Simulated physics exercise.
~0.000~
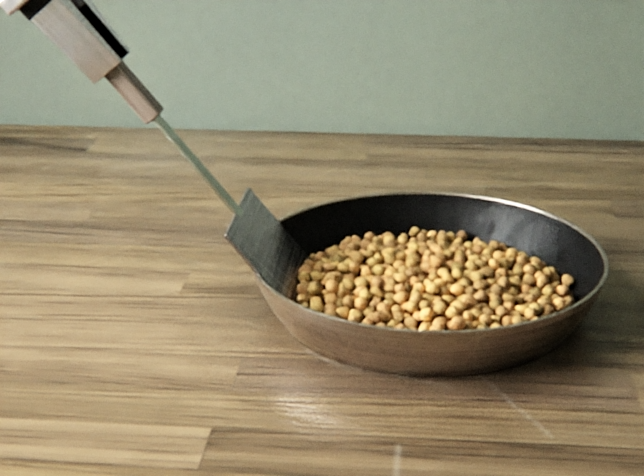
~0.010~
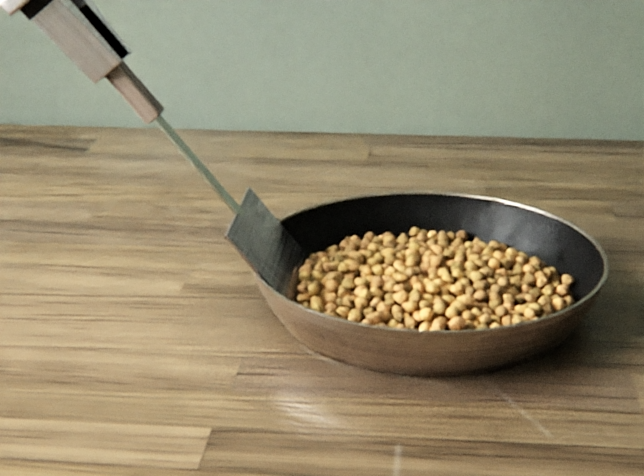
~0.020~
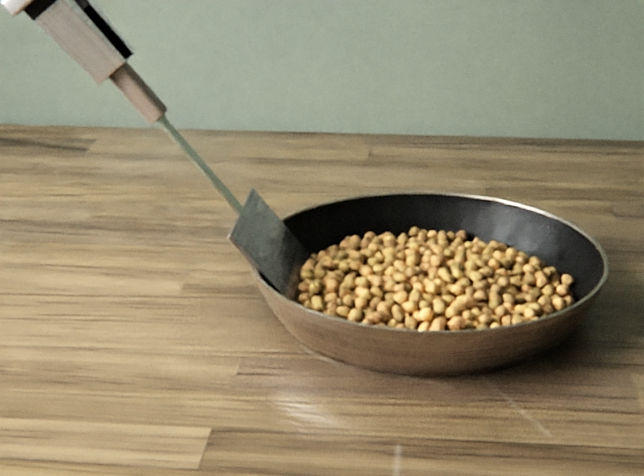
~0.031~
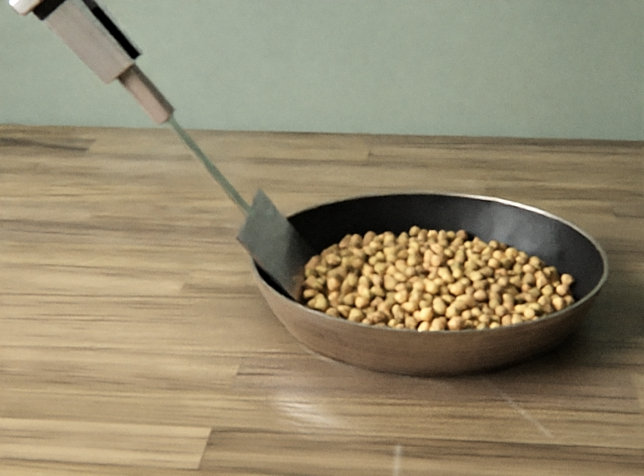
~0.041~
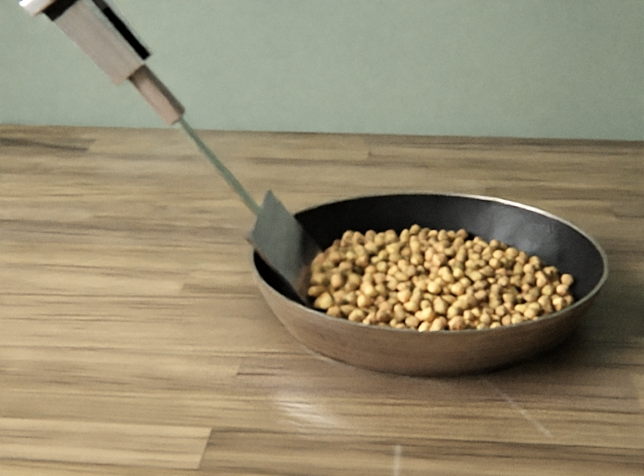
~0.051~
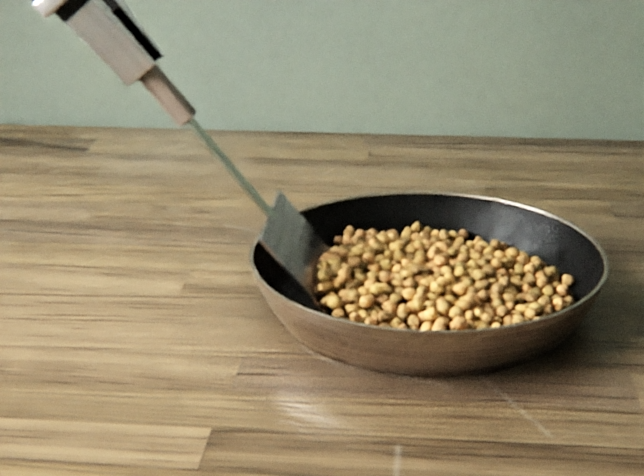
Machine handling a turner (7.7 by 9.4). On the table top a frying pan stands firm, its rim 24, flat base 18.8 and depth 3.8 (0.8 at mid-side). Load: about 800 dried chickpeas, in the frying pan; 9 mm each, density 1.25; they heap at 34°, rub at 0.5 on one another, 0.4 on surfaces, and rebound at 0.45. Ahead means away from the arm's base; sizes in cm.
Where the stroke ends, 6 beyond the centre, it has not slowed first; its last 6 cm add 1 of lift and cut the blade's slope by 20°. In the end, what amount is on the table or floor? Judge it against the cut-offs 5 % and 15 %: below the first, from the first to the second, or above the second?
Below 5 %.
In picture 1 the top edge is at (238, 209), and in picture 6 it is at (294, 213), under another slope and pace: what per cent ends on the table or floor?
About 10 per cent.
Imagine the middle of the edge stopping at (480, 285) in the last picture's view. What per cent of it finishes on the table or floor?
About 0 per cent.
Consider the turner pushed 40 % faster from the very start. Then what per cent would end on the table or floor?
About 5 %.
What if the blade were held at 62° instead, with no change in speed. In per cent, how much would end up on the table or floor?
Then about 5 per cent.
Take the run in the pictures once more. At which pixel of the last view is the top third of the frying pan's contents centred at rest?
Around (544, 266).
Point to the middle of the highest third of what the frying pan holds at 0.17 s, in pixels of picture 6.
Near (479, 272).
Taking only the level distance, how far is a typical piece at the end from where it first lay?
I'd estimate close to 4 centimetres.
After 0.11 s, sloping 51°, highest piece 5 above the table; 804 in the frying pan.
After 0.17 s, sloping 43°, highest piece 5 above the table; 804 in the frying pan.
After 0.39 s, sloping 31°, highest piece 5 above the table; 785 in the frying pan, 16 on the table or floor, 3 on the blade or in flight.
After 1.44 s, sloping 31°, highest piece 5 above the table; 784 in the frying pan, 20 on the table or floor.
In the end, 784 in the frying pan, 20 on the table or floor. That is 2 % on the table or floor.
